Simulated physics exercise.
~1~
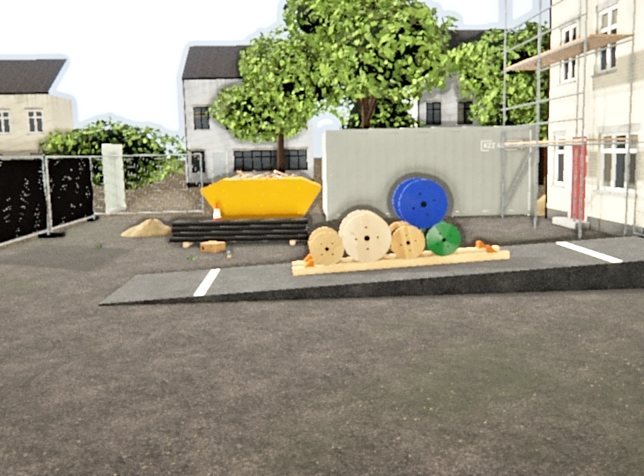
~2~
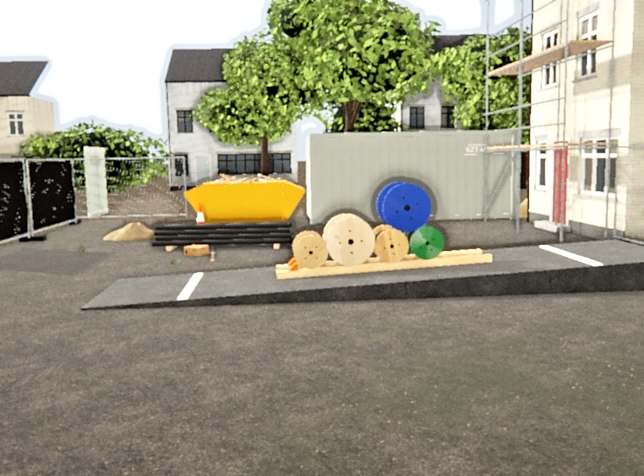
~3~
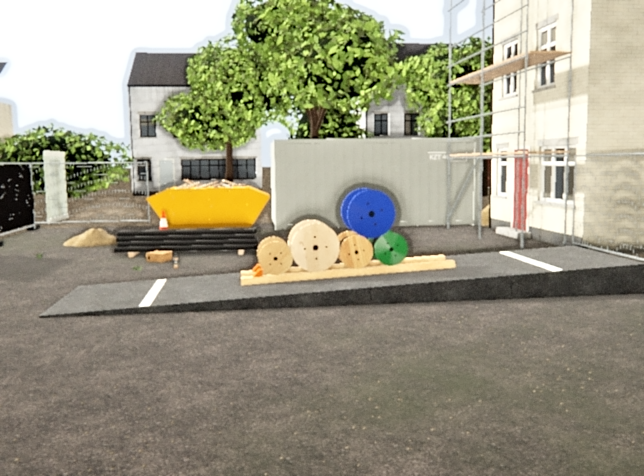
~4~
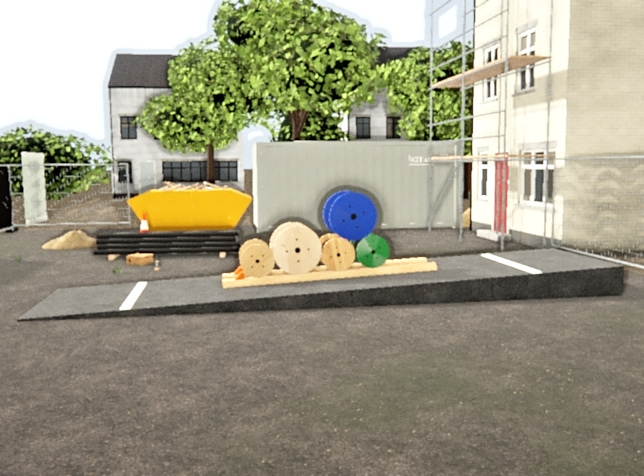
In a construction yard, blue and green cable reels stay stacked with others on timbers.
